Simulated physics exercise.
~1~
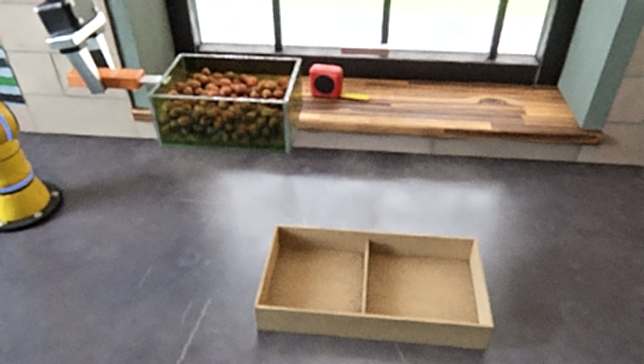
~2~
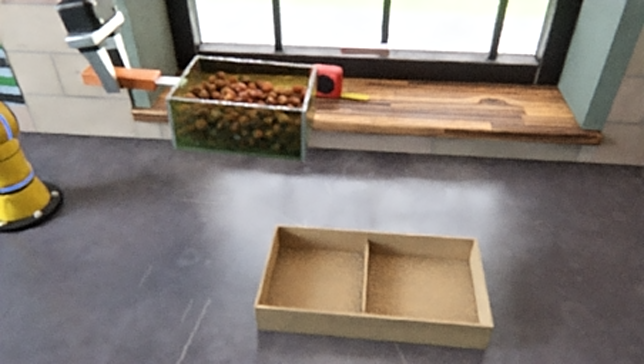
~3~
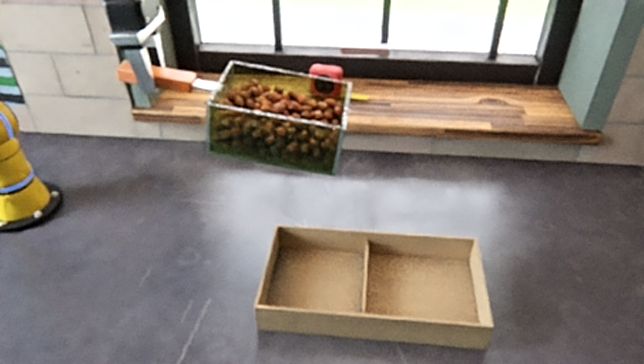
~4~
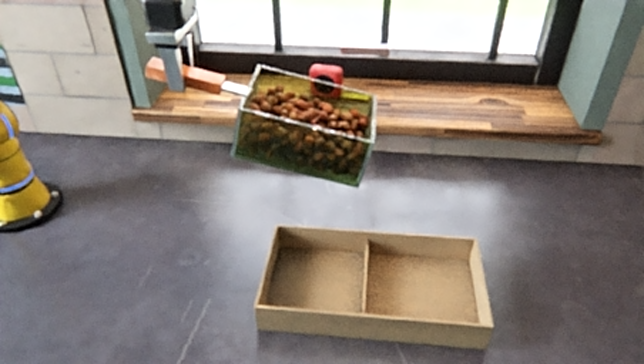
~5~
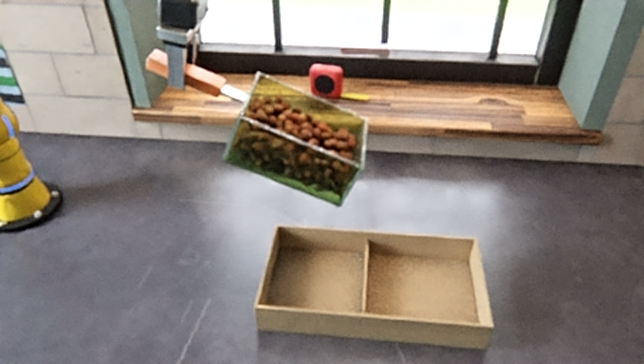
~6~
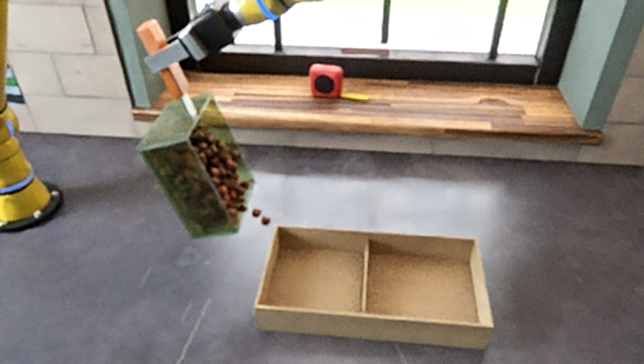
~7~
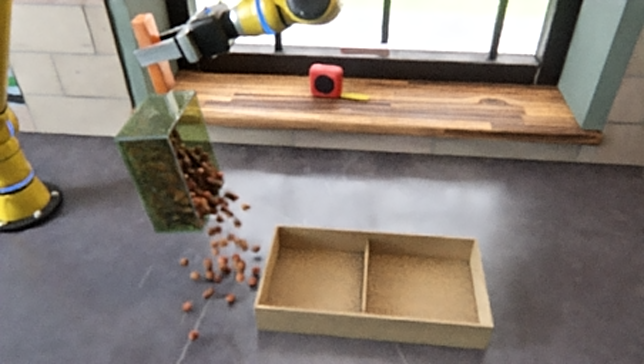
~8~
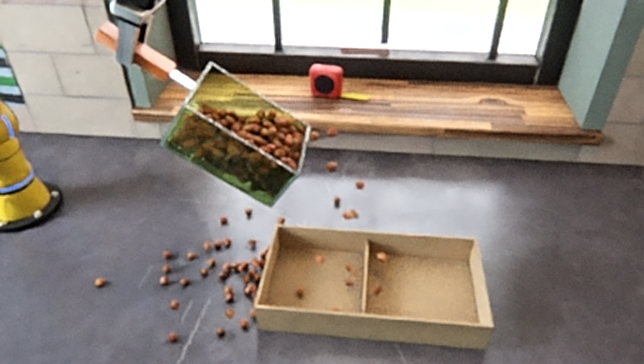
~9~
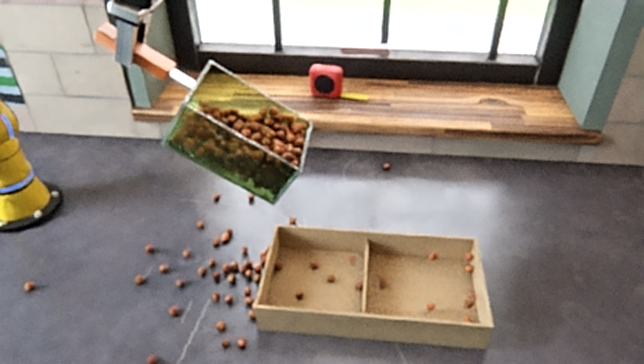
By a window, a robot arm tips a clear box, spilling some nuts mostly beside a divided tray.
